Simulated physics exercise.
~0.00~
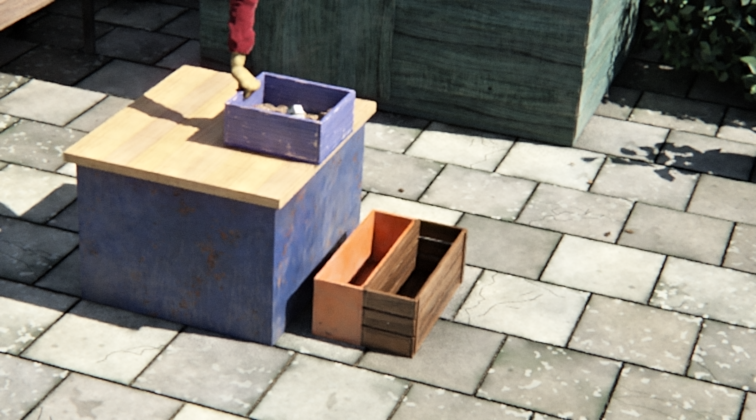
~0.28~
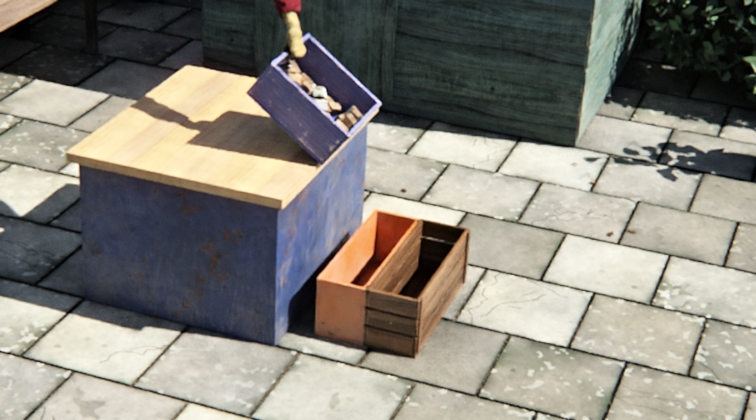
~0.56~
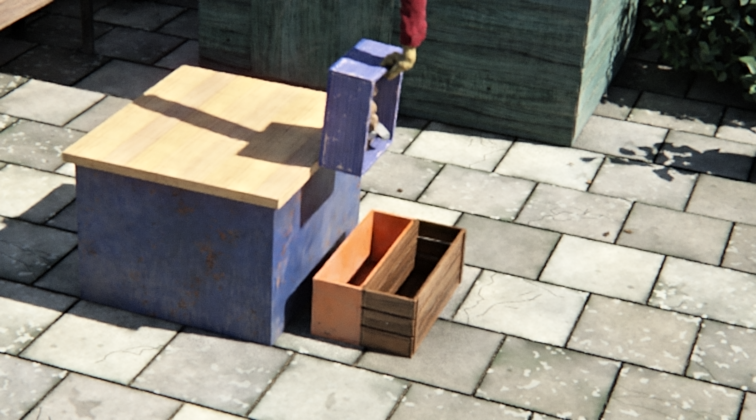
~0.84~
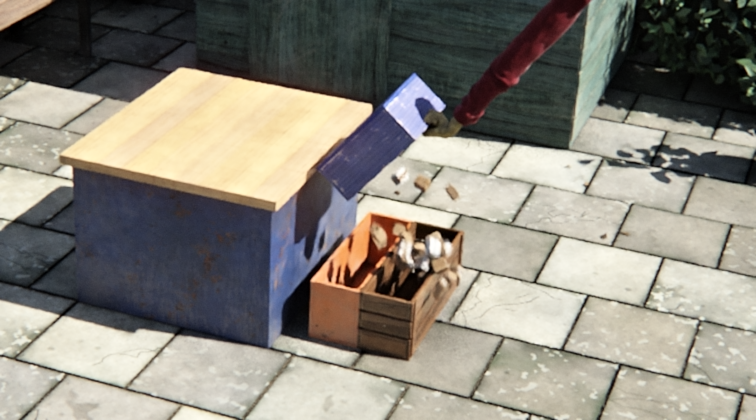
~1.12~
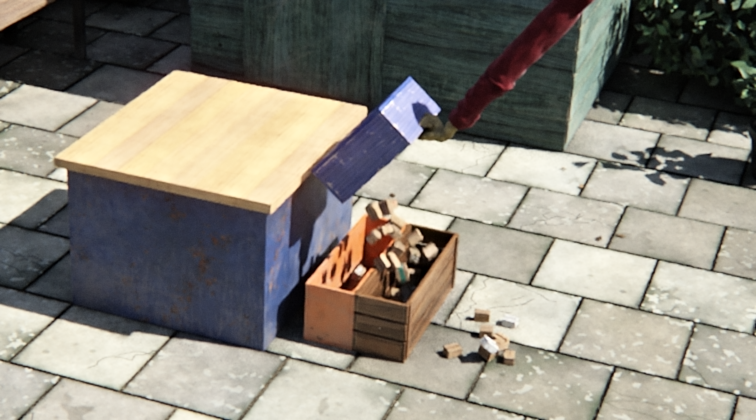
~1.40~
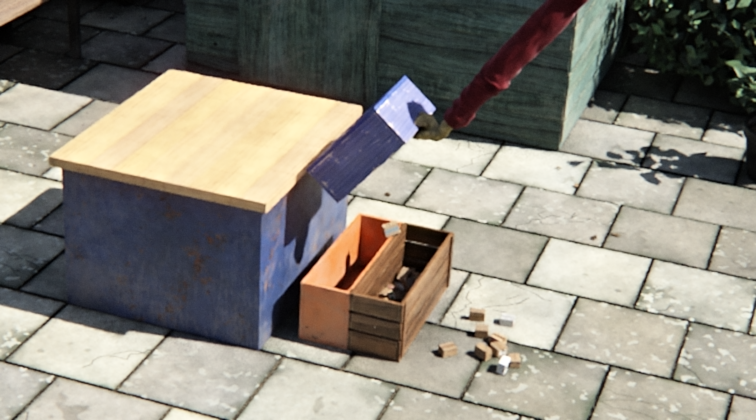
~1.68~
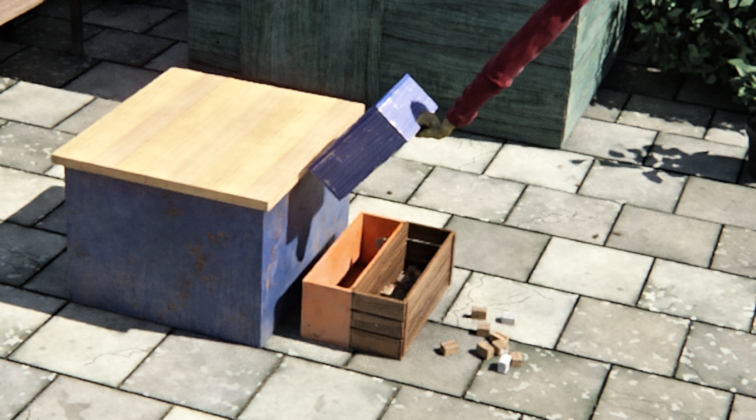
At first, a blue crate full of small blocks sits on a blue bench with a pale wooden top, gripped at the back by a hand in a red sleeve. The hand swings the back up, and the crate tips toward the right edge. It stands on its side, then rolls past upright above an orange tote and a dark wooden trough. Blocks pour out in a tumbling stream, most dropping into the trough, a few into the tote. Some land on the paving beyond. At the end, the crate hangs tilted and still, with scattered blocks lying right of the trough.
